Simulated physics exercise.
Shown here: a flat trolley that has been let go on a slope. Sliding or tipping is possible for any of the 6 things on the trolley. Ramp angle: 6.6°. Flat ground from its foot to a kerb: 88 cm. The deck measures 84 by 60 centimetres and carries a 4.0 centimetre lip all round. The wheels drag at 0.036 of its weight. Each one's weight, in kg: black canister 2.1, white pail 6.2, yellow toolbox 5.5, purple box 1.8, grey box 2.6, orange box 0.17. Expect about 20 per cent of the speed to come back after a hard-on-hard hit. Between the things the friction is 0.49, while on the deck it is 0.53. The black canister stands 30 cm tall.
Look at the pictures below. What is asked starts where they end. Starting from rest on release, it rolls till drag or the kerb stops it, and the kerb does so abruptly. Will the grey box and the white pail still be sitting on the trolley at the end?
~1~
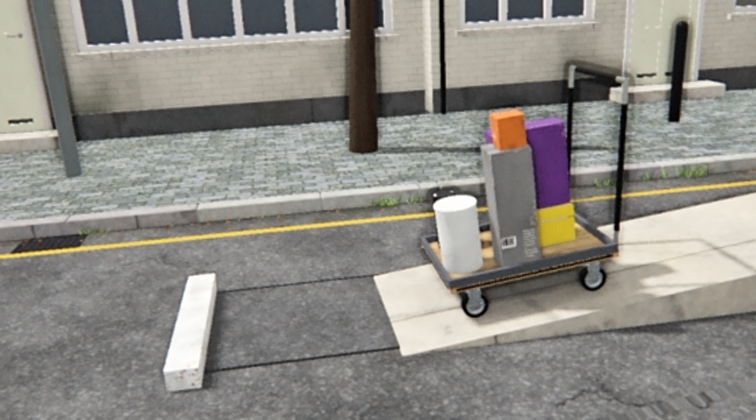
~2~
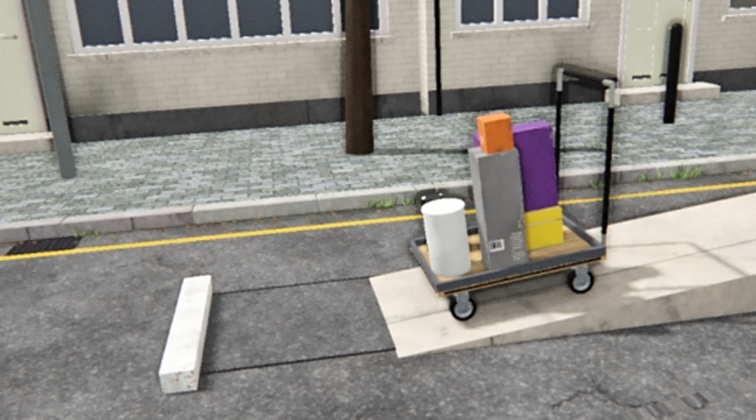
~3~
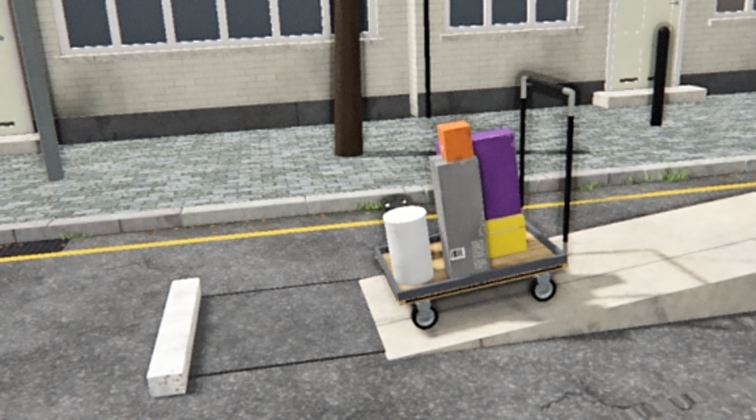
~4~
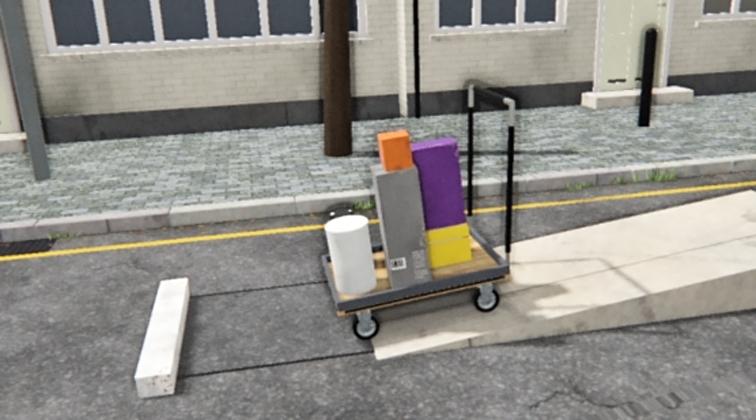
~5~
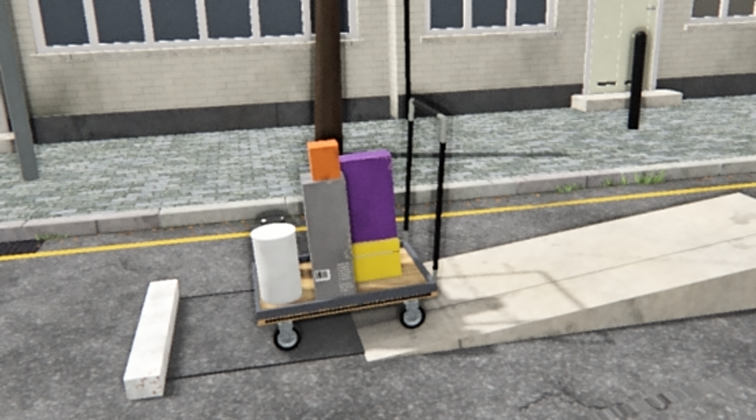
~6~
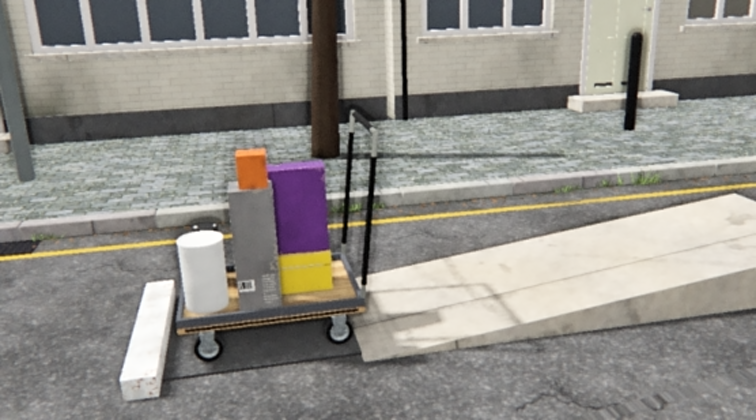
The grey box: Yes; the white pail: Yes.
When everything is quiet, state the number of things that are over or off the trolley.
Tally: 1.
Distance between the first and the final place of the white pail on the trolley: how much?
Displacement: Approx. 0 cm.
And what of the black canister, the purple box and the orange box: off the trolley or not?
Outcome: The black canister remains on its support; the purple box remains on its support; the orange box departs its support.
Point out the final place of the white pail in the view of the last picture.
It comes to a stop close to (172, 276).
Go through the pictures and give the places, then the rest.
In the first picture, 118 cm left to run; grey box (511, 206); white pail (459, 235).
In the second picture, 115 cm left to run; purple box (516, 170); orange box (495, 133).
In the third picture, 101 cm left to run.
In the fourth picture, 78 cm left to run; purple box (423, 187); orange box (395, 151).
In the fifth picture, 46 cm left to run; yellow toolbox (360, 257).
In the sixth picture, 13 cm left to run; grey box (256, 248); white pail (204, 272).
Then, 0.30 s after the last picture, trolley at the kerb; grey box tipped 9° from how it sat near (211, 250); orange box tipped 9° from how it sat; black canister tipped 10° from how it sat.
Then, 0.70 s after the last picture, trolley at the kerb; grey box tipped 5° from how it sat near (229, 250); orange box on its side; purple box slid 7 cm.
Then, 1.00 s after the last picture, trolley at the kerb; orange box now off the trolley; purple box slid 7 cm; black canister tipped 3° from how it sat.
Then, 1.40 s after the last picture, trolley at the kerb; purple box slid 7 cm; yellow toolbox slid 5 cm; black canister slid 2 cm.
At rest, off the trolley, orange box; the other 5 in place, give or take 10 cm. Seen from the same camera at the end, grey box near (222, 252), white pail near (172, 276).
